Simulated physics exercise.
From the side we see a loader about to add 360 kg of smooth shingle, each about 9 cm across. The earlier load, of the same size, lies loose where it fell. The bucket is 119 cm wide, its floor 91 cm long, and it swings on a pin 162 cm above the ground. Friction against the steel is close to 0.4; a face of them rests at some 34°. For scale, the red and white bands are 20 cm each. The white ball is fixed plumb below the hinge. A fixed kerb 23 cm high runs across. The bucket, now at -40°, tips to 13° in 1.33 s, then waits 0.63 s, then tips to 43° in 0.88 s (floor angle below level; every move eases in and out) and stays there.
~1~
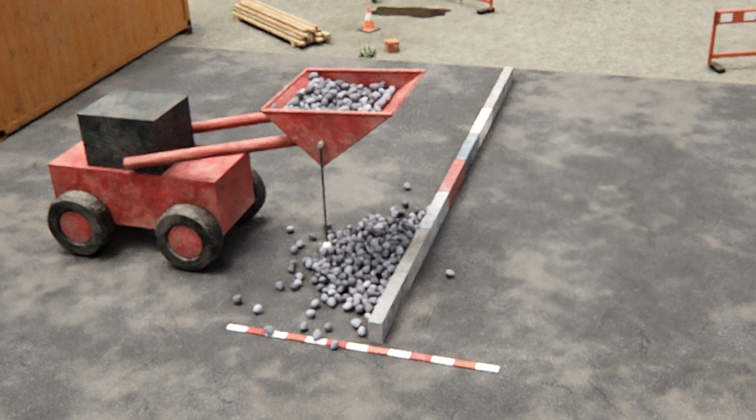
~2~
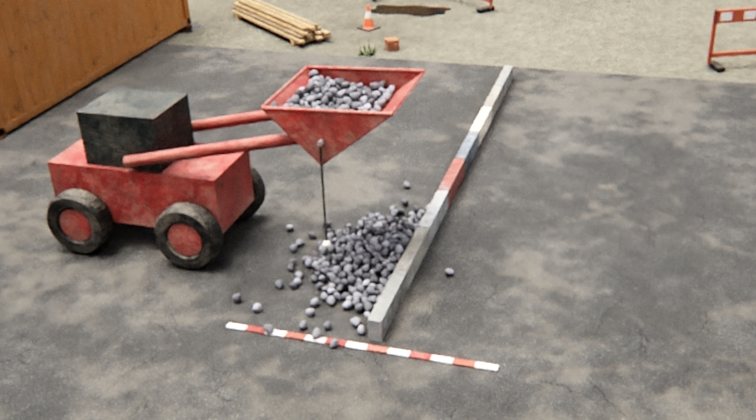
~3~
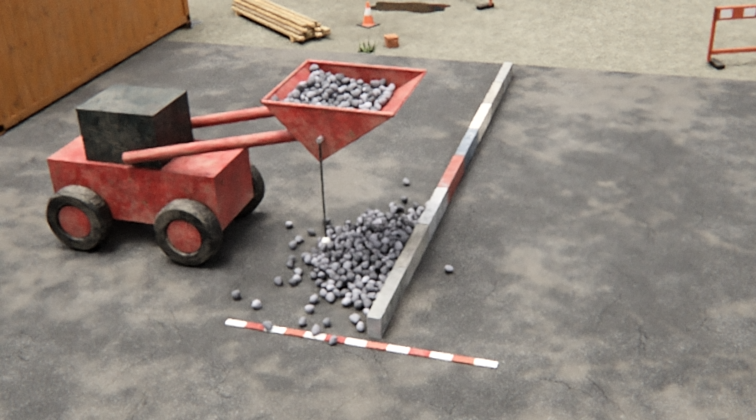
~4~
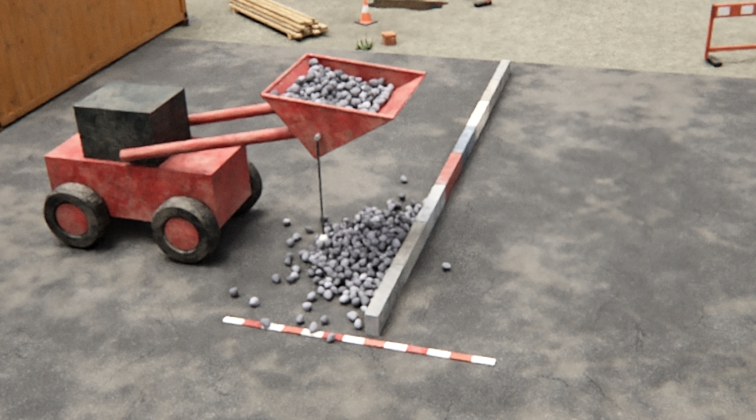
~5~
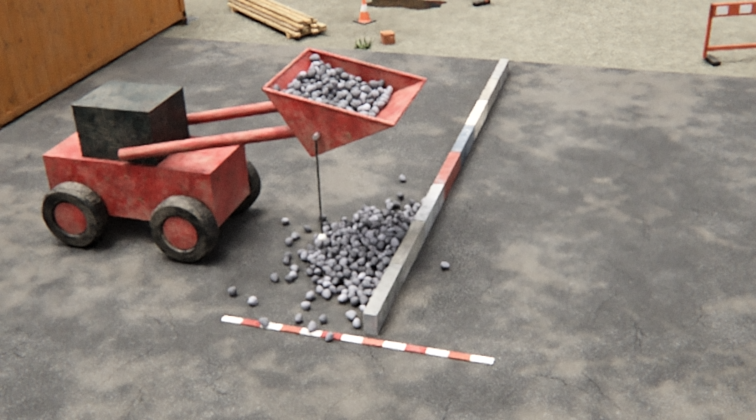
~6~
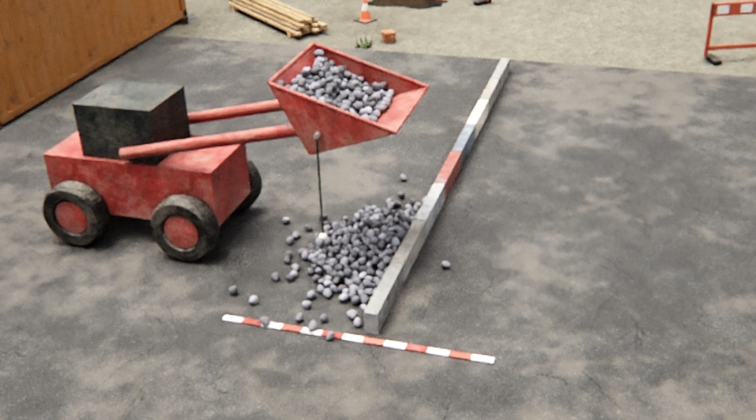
On a paved yard, a red loader slowly tilts its stone-filled bucket down toward the right.
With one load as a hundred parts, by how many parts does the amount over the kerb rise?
Close to 96 parts in a hundred.
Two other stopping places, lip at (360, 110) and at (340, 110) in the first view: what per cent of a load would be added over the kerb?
Near 55 per cent from the first place, 25 from the second.
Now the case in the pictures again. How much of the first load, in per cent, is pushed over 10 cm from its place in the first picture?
Roughly 0 per cent of them.
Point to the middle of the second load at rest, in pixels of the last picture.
Their middle is at about (455, 260).
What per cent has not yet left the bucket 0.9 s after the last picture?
Roughly 100 per cent is still inside.
Then, 0.4 s after the last picture the floor is at 5°; in per cent of one load, 100 in the bucket, 100 on this side of the kerb; the foremost stones are at (410, 241).
Then, 0.9 s after the last picture the floor is at 13°; in per cent of one load, 99 in the bucket, 101 on this side of the kerb; the foremost stones are at (406, 167).
Then, 2.7 s after the last picture the floor is at 43°; in per cent of one load, 0 in the bucket, 104 on this side of the kerb, 96 over the kerb; the foremost stones are at (563, 270).
Then, 5.5 s after the last picture the floor is at 43°; in per cent of one load, 0 in the bucket, 104 on this side of the kerb, 96 over the kerb; the foremost stones are at (567, 266). Net gain over the kerb, 96.
